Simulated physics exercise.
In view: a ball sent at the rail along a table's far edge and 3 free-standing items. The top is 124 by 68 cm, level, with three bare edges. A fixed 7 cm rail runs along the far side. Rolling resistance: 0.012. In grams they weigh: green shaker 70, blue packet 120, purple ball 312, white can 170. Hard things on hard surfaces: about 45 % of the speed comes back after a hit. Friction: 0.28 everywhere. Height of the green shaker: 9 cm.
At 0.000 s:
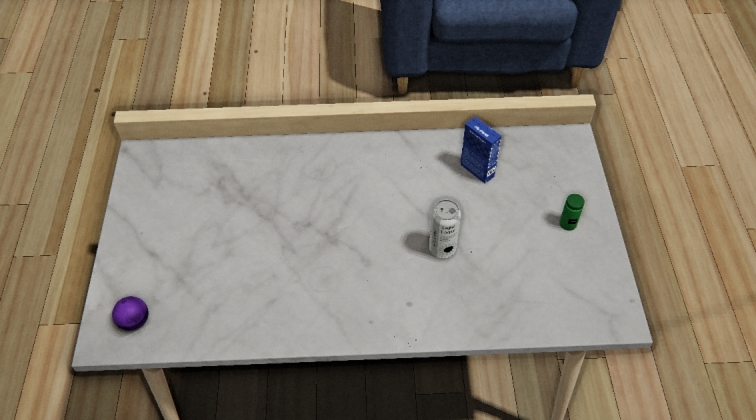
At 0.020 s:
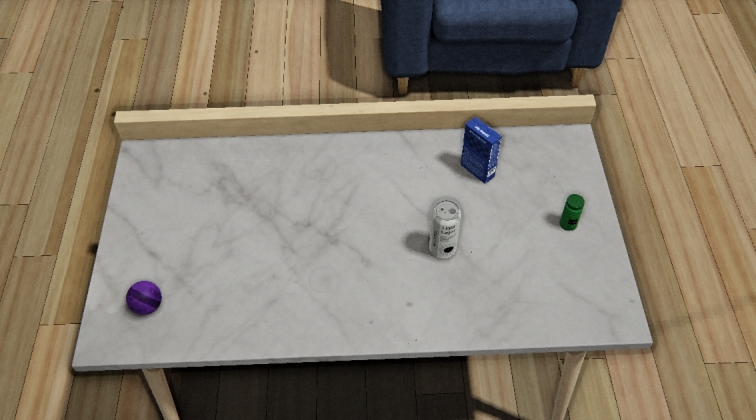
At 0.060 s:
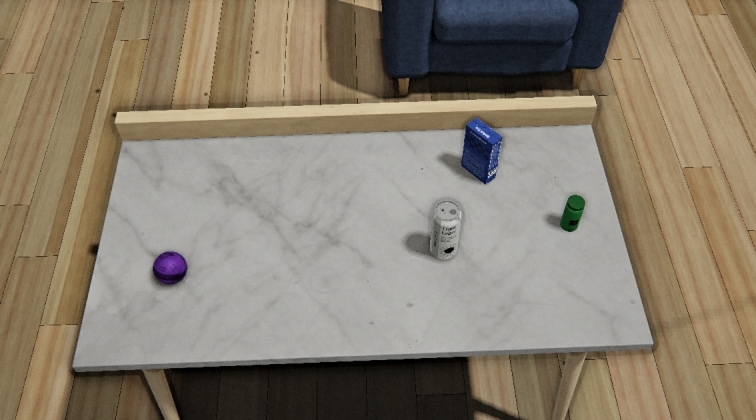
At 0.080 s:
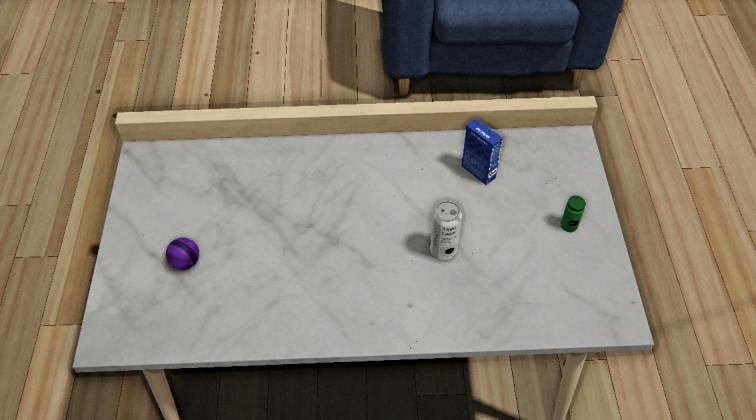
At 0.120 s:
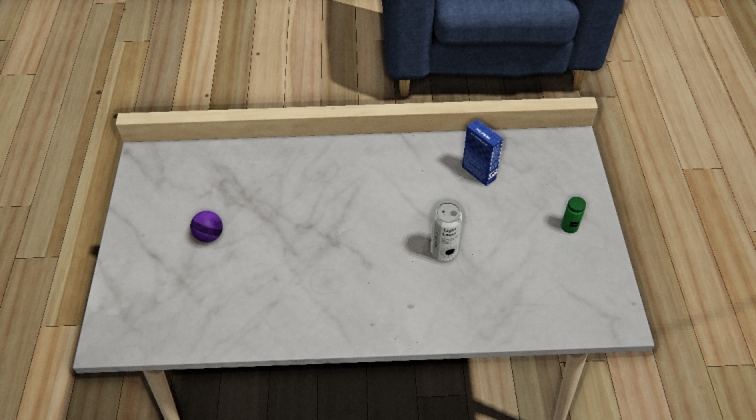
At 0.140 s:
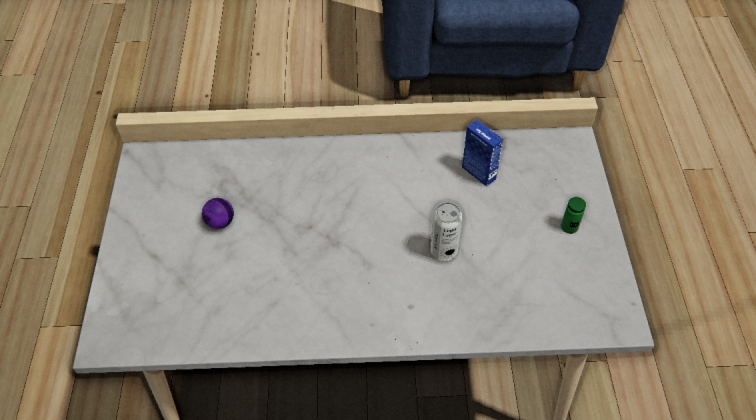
On a marble-topped table, a purple ball rolling from the near left toward the far rail while three other items stand still.
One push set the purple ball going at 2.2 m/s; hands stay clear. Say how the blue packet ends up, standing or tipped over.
The blue packet keeps standing.
After 0.64 s, purple ball near (415, 203).
After 1.24 s, purple ball near (653, 283).
In the end (1.8 s), all 3 under 4 cm from the start. At the end, from the last picture's camera, blue packet near (482, 154).
